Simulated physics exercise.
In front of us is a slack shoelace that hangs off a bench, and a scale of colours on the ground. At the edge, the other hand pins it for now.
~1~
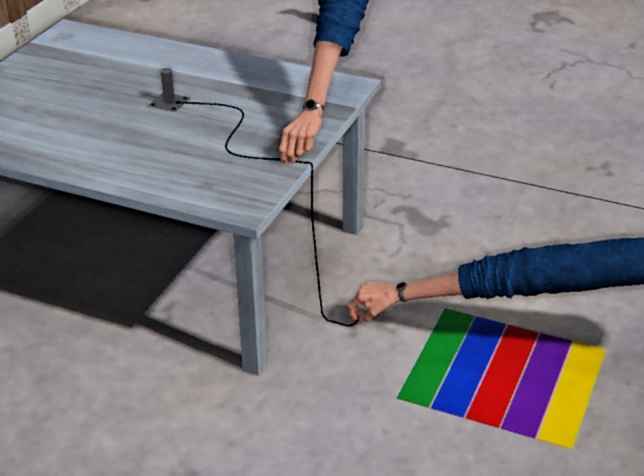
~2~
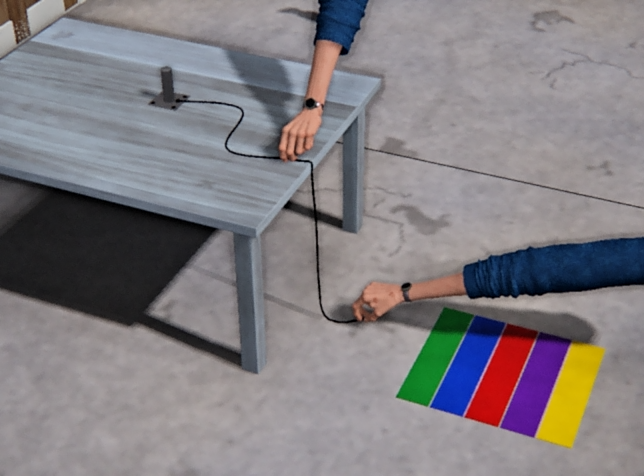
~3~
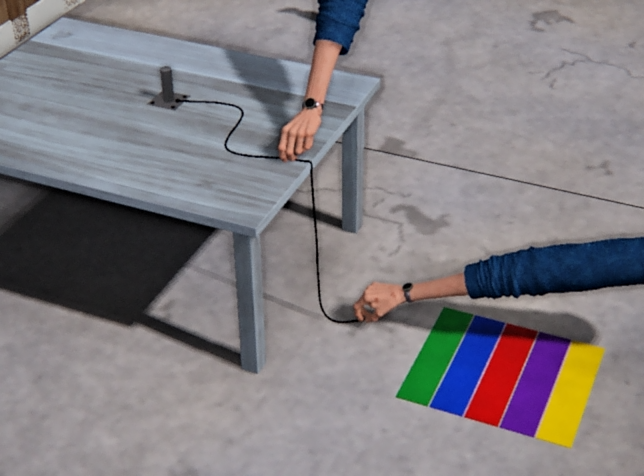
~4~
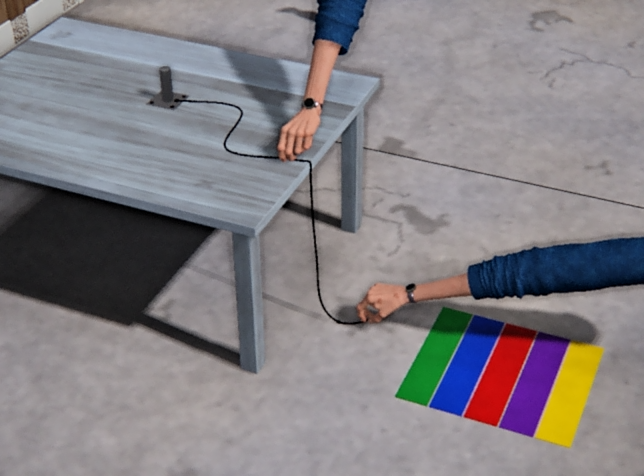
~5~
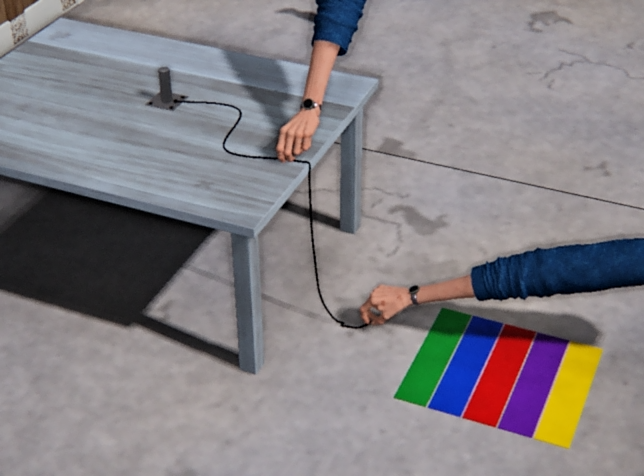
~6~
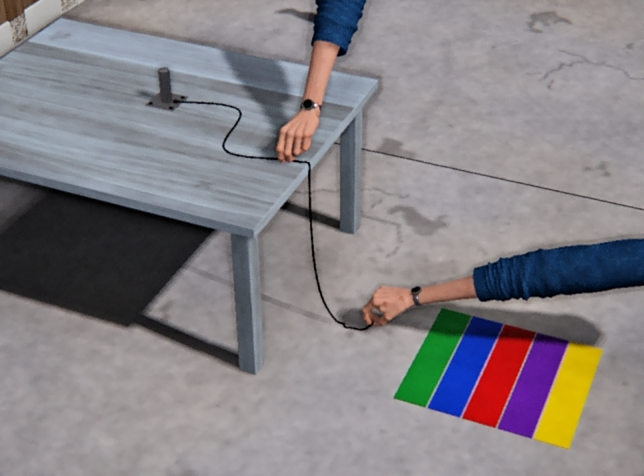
A dark cord snakes from a short grey post across a weathered grey-blue table and hangs over its edge, seen from above at an angle on a cracked concrete floor. One blue-sleeved hand presses it at the edge, while another grips its low end beside green, blue, red, purple and yellow stripes at right. The lower hand draws the end very slightly rightward; the upper hand and the view stay nearly still.
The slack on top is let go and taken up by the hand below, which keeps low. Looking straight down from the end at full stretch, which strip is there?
The purple strip is there.
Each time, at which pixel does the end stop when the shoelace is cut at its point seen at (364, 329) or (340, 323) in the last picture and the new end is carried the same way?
Case by case it comes to about (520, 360) and then about (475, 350).
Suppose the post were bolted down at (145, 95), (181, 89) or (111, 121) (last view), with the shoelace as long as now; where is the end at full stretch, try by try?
(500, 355), (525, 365) and (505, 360).
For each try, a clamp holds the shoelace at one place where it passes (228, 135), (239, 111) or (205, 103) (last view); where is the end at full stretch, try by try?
Near (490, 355), (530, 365) and (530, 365).
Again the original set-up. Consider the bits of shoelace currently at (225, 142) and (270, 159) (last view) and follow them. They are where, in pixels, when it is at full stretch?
(276, 144) for the first, (327, 174) for the second.
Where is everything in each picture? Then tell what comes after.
The first frame shows end (358, 318); green (422, 385); blue (455, 395); red (490, 405); purple (525, 415); yellow (561, 425).
The second frame shows end (363, 319); shoelace through (211, 103) (236, 127) (253, 157) (312, 181) (317, 247) (321, 306).
The third frame shows end (364, 319).
The fourth frame shows end (367, 320); shoelace through (210, 102) (235, 127) (252, 156) (311, 180) (316, 247) (323, 306).
The fifth frame shows end (371, 322).
The sixth frame shows end (372, 323); shoelace through (208, 103) (234, 128) (251, 157) (309, 181) (313, 248) (327, 307).
Early on, end near (473, 350); over blue.
Midway, end near (515, 361); over red.
At the end of the slack, end near (538, 367); over purple. It gets as far as the purple strip.
